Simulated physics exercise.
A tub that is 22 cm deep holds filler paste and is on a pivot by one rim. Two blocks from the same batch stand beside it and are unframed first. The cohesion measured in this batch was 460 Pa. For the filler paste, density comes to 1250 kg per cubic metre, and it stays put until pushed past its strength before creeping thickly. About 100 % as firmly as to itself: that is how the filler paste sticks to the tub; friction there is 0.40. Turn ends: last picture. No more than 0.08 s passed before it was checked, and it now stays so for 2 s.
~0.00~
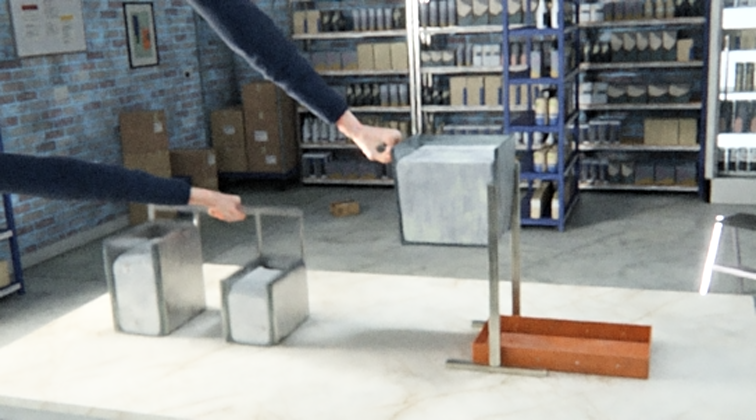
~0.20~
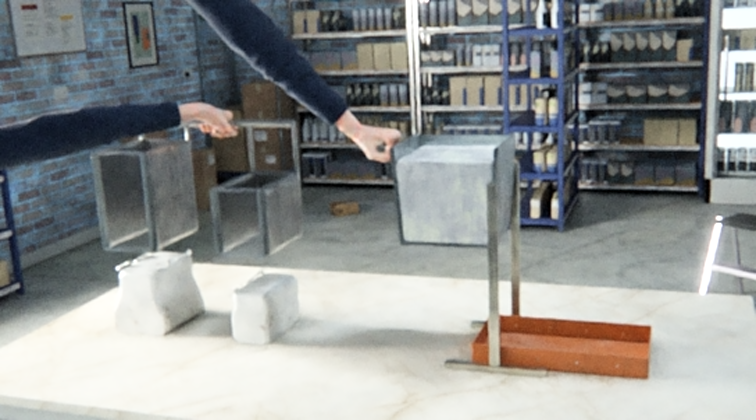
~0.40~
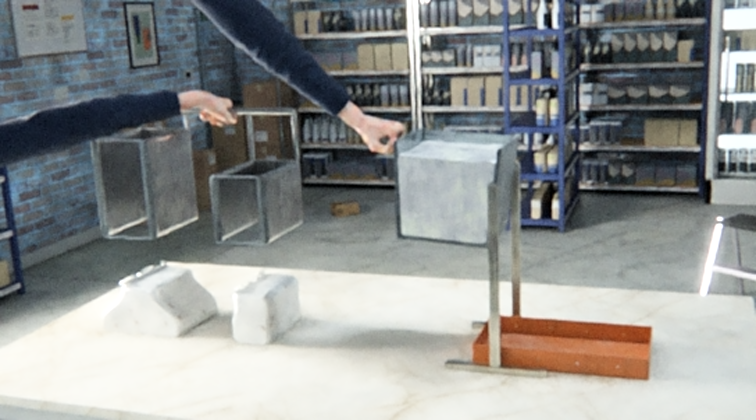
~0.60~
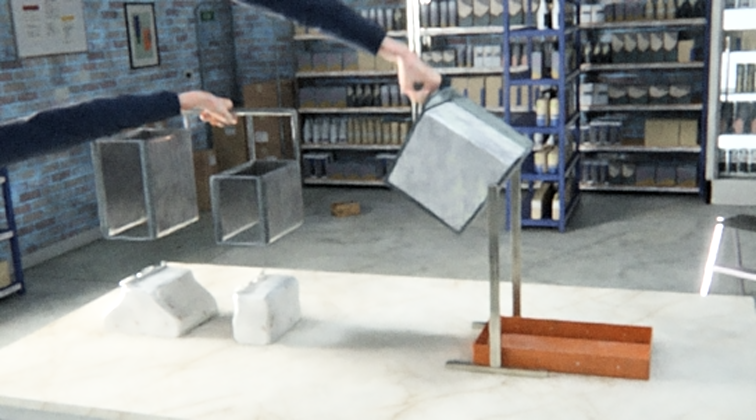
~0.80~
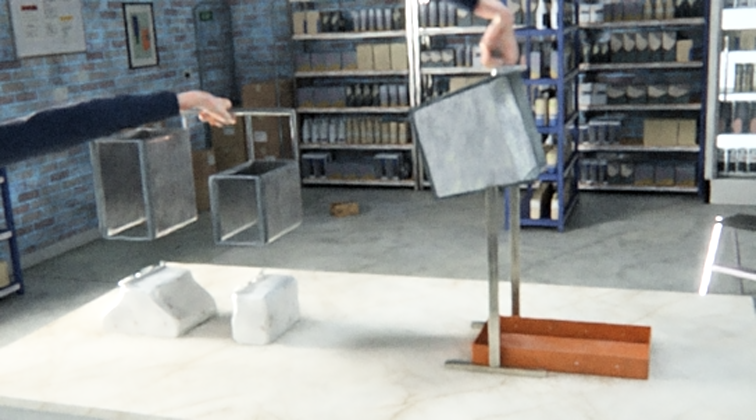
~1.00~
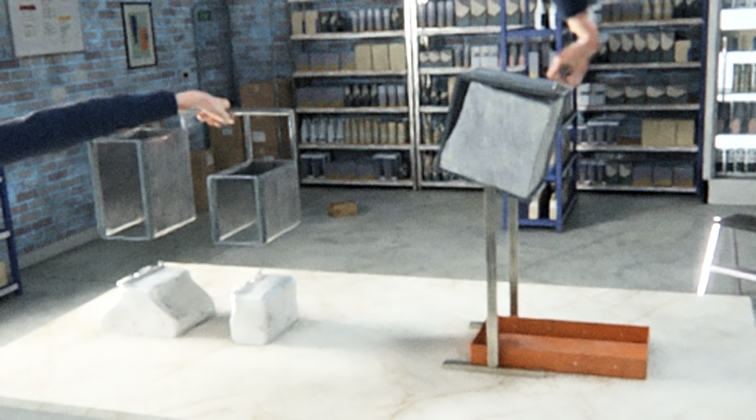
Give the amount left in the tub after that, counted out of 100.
24 %.
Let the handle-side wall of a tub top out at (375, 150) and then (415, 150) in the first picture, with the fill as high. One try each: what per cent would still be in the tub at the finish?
Roughly 20 %, then 30 %.
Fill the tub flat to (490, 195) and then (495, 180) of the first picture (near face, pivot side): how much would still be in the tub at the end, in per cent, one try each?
In that order: 45 %, 0 %.
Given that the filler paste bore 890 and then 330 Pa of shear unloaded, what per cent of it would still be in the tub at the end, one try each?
It'd be some 40 percent the first time and some 20 percent the second.
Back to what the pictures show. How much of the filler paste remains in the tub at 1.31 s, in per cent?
It's something like 30 % of the original load.
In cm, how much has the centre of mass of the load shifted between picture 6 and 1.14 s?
It has gone close to 8 cm.
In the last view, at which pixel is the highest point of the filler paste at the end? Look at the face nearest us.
About (471, 157).
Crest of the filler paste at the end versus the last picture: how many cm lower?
About 16 cm.
After 1.14 s, the tub is at 105 degrees and holds 67 %.
After 1.31 s, the tub is at 105 degrees and holds 30 %.
After 1.48 s, the tub is at 105 degrees and holds 25 %.
After 1.65 s, the tub is at 105 degrees and holds 24 %.
After 3.00 s, the tub is at 105 degrees and holds 24 %.
